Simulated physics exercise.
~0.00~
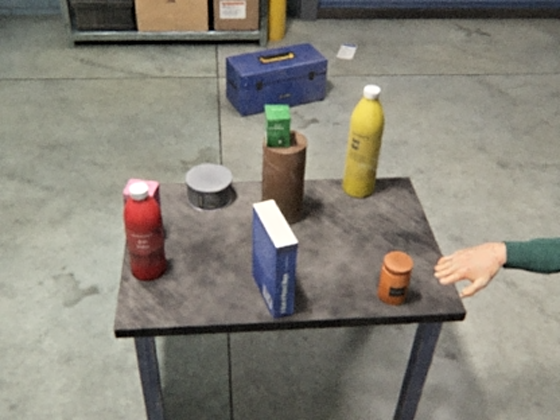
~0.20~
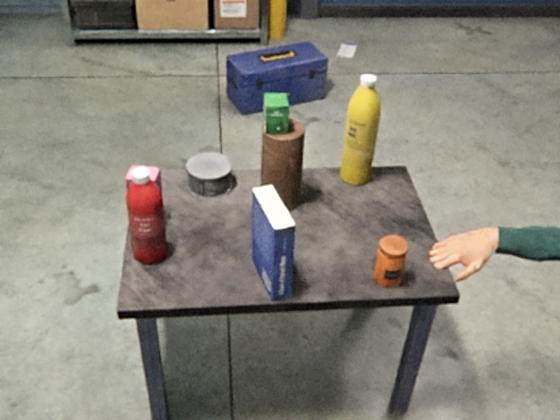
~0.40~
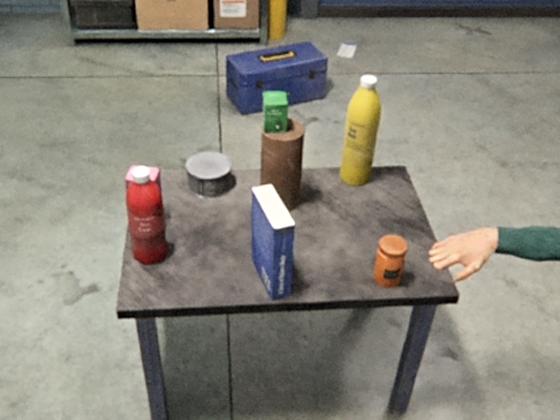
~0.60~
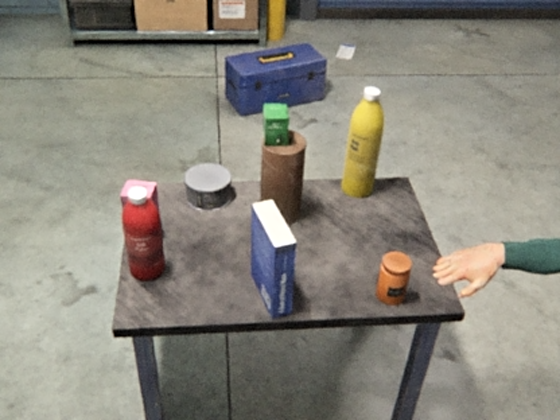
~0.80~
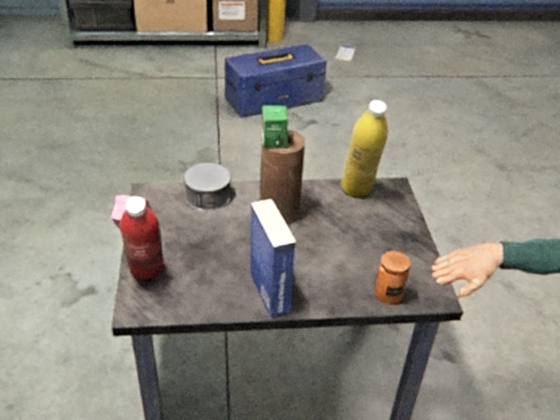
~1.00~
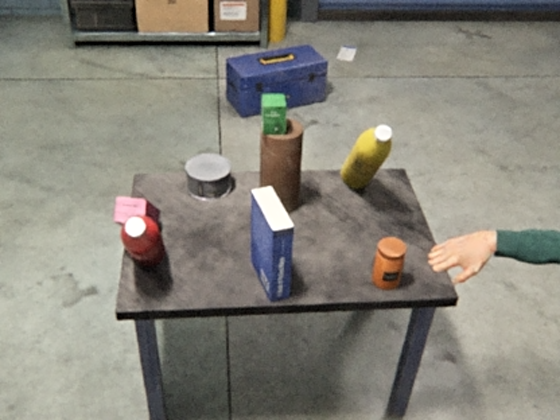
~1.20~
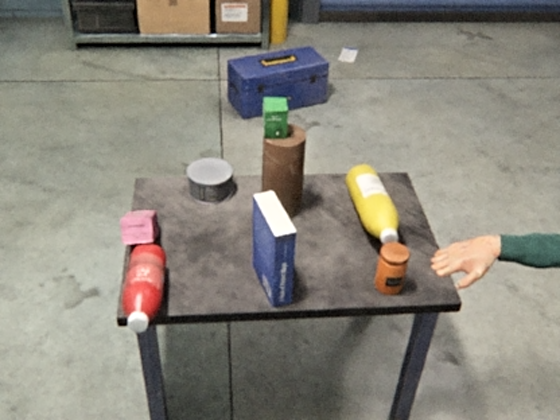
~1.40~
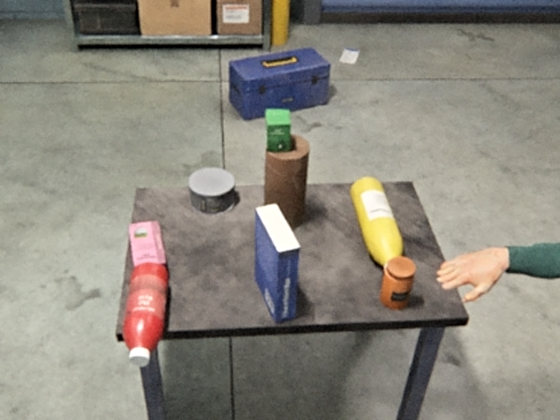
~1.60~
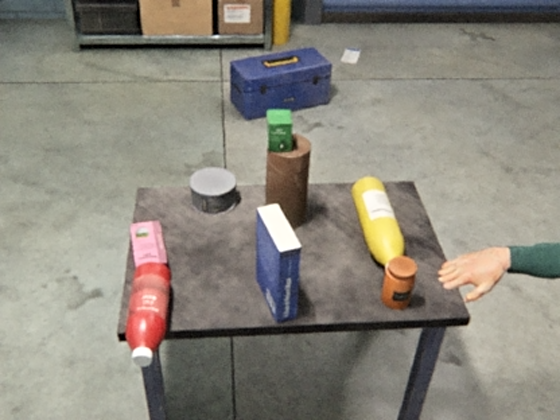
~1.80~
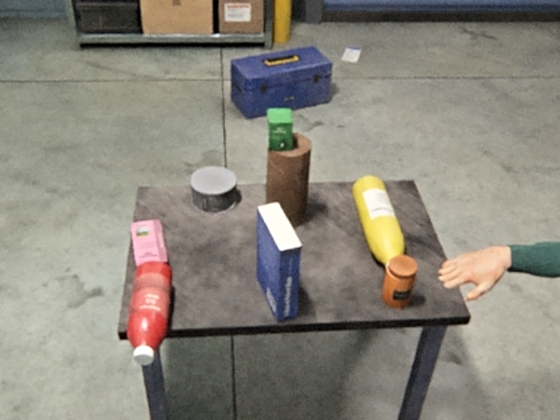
A dark-topped work table stands on a concrete floor, seen from slightly above, with a blue toolbox and shelving behind it. On it are a red bottle and pink carton at left, a grey tub, a brown roll with a green packet, a blue book in the middle, and a yellow bottle and orange jar at right. A hand hovers by the right edge as the view sways slightly. The red bottle, pink carton and yellow bottle lean, then topple toward the viewer. They end lying on the table, the red bottle's cap over the front edge, while everything else stays standing.
